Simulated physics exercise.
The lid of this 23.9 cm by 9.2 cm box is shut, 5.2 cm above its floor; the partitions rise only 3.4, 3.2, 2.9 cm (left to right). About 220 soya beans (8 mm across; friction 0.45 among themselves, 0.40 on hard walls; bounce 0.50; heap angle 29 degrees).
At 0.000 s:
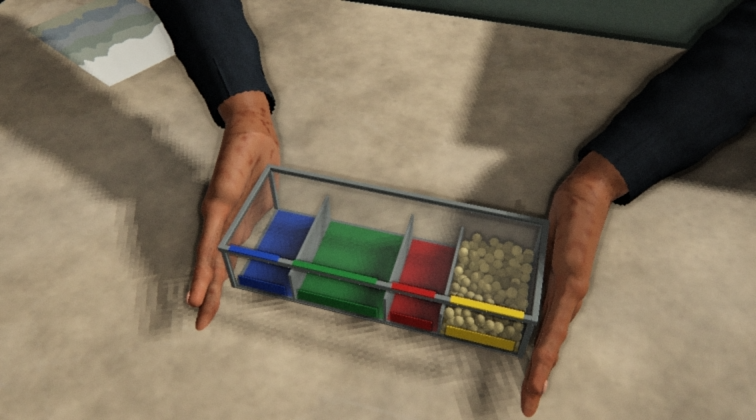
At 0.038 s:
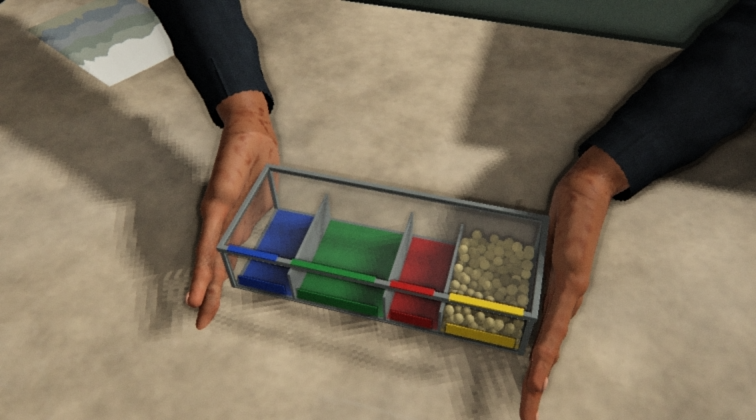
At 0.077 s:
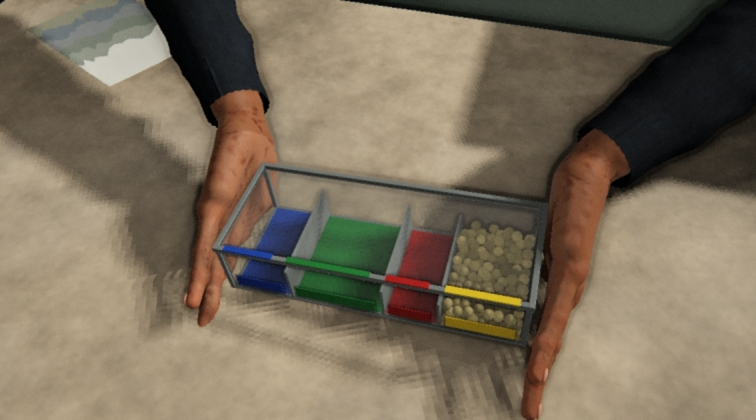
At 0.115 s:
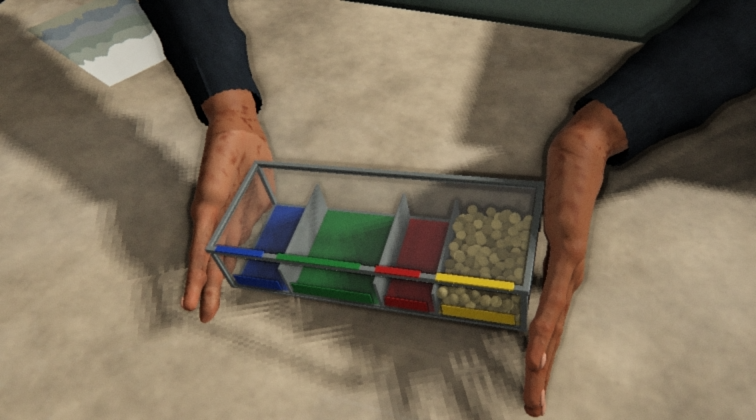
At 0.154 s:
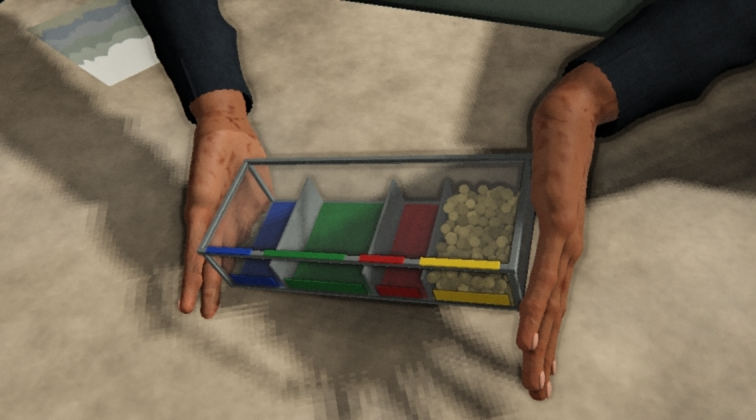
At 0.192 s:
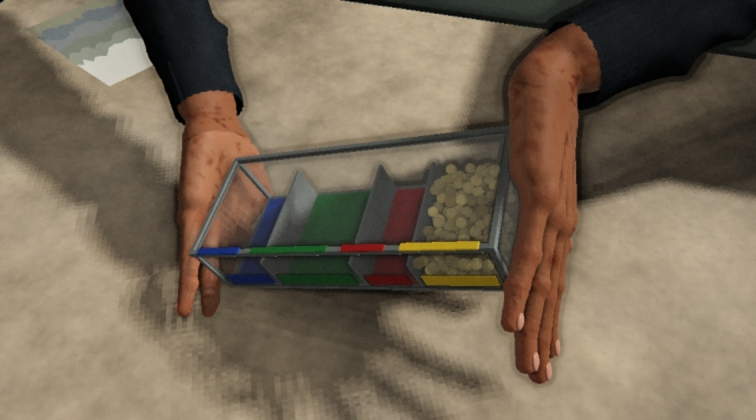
A clear lidded box, held between two hands, tilted steadily as its right end rose, while the pale beans stayed in the yellow section beside the empty blue, green and red ones.
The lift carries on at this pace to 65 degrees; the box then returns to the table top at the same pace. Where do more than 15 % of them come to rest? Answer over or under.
Red compartment: Over; blue compartment: Under; green compartment: Over; yellow compartment: Over.
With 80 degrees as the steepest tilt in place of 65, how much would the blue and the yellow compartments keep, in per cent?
Blue 15; yellow 45.
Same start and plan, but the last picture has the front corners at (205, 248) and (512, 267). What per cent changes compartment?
Then about 40 per cent.
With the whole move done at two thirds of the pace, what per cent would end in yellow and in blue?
Yellow 60, blue 5.
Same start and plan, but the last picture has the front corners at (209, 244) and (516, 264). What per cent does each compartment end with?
Red 10; blue 5; green 20; yellow 65.
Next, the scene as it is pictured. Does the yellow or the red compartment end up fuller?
The yellow compartment.
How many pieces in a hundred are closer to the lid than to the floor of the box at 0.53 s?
Roughly 60 per cent.
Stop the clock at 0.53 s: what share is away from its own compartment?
About 25 per cent.
After 0.53 s, tilt 63 degrees; red 20 %, green 5 %, yellow 75 %.
After 0.76 s, tilt 24 degrees; red 25 %, green 25 %, yellow 50 %.
After 1.10 s, tilt 0 degrees; red 25 %, blue 5 %, green 25 %, yellow 50 %.
By 1.4 s all is still; red 25 %, blue 5 %, green 25 %, yellow 50 %.
